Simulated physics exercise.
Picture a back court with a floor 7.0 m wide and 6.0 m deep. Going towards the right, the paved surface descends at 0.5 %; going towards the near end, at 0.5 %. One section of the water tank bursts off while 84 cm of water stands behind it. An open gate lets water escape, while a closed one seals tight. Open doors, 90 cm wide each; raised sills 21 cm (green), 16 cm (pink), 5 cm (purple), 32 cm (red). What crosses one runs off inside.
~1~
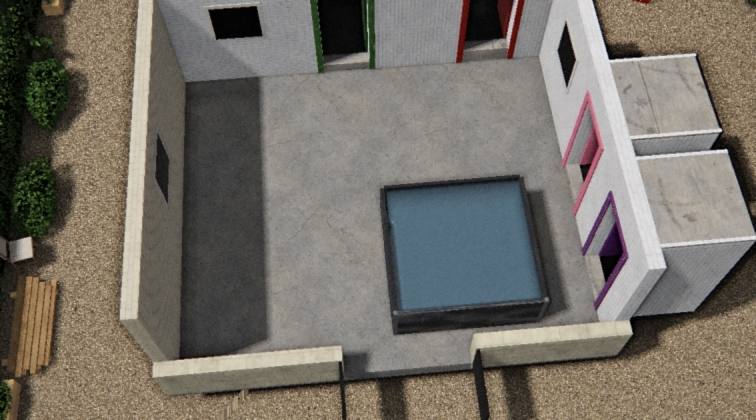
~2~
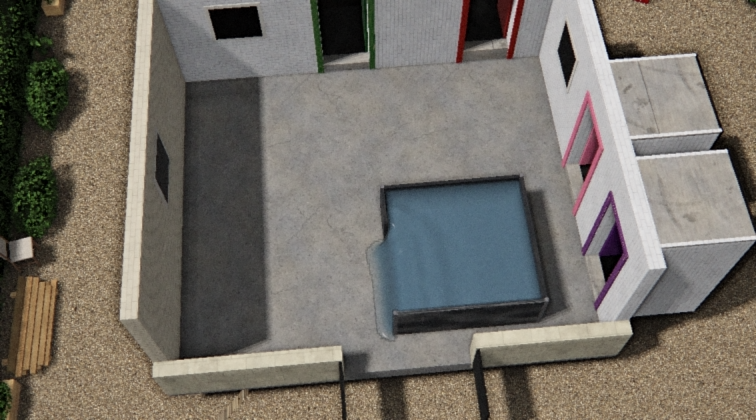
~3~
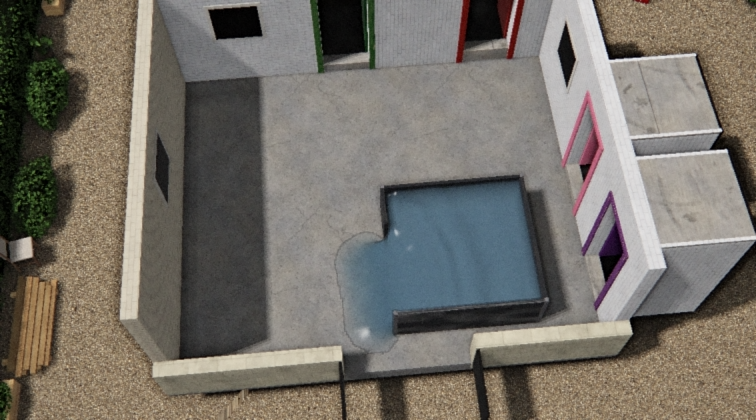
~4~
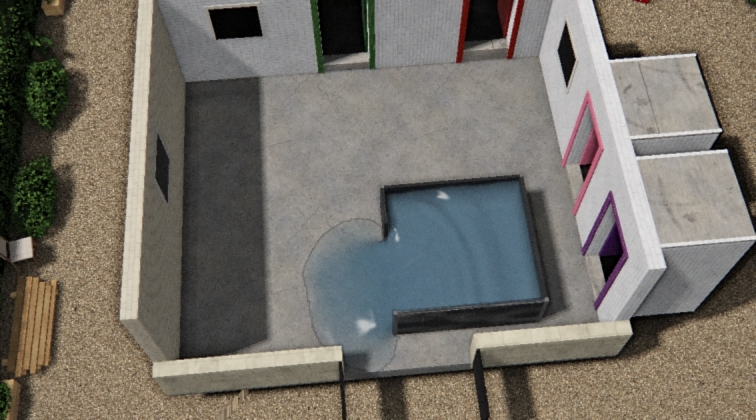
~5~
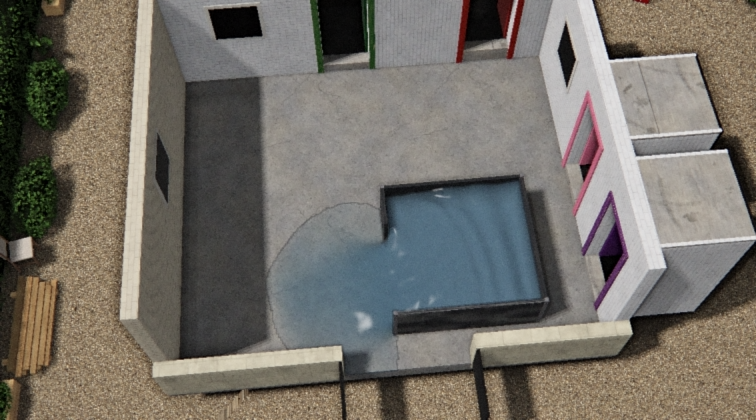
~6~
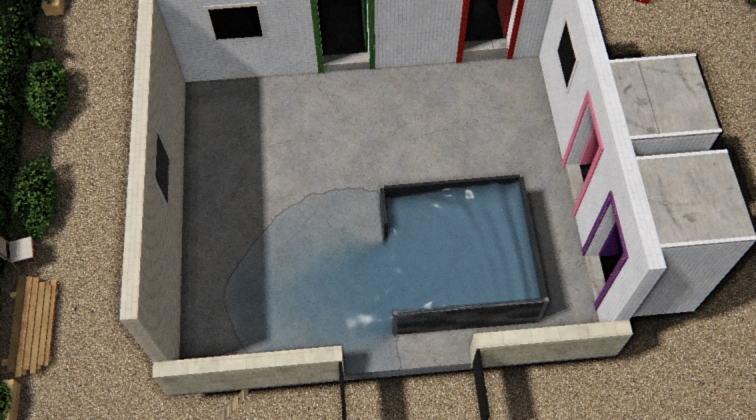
Water pours through a gap in the tank's left side and spreads across the courtyard floor.
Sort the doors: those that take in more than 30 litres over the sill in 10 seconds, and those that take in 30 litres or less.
Sorted: The green door takes in 30 litres or less; the pink door takes in 30 litres or less; the purple door takes in 30 litres or less; the red door takes in 30 litres or less.
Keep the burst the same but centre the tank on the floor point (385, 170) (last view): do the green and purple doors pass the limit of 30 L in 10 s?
Green gets no more than that, purple gets more than that.
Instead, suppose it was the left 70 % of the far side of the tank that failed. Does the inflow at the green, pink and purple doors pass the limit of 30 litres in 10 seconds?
Result: Green limit passed, pink limit not passed, purple limit passed.
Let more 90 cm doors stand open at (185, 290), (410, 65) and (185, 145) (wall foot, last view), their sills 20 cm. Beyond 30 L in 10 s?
In that order: Beyond it, short of it, short of it.
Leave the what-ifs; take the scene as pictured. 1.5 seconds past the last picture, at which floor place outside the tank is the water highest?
Position: About (180, 374).
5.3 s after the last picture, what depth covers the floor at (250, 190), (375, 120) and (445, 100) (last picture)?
10, 12 and 8 cm, respectively.
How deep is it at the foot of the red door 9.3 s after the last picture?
Around 15.5 cm there.
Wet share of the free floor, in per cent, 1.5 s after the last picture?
Close to 35 in a hundred.
Then, 0.7 s after the last picture water covers 35 % of the floor and is deepest (64 cm) near (180, 374); green door not reached, pink door not reached, purple door not reached, red door not reached.
Then, 1.5 s after the last picture water covers 35 % of the floor and is deepest (57 cm) near (180, 374); green door not reached, pink door not reached, purple door not reached, red door not reached.
Then, 2.8 s after the last picture water covers 45 % of the floor and is deepest (40 cm) near (186, 89); green door not reached, pink door not reached, purple door not reached, red door not reached.
Then, 5.3 s after the last picture water covers 80 % of the floor and is deepest (28 cm) near (531, 63); green door 13 cm at the sill, 0 L in, pink door not reached, purple door not reached, red door 7 cm at the sill, 0 L in.
Then, 9.3 s after the last picture water covers 95 % of the floor and is deepest (25 cm) near (581, 339); green door 9 cm at the sill, 0 L in, pink door 15 cm at the sill, 1 L in, purple door 12 cm at the sill, 4 L in, red door 16 cm at the sill, 0 L in.
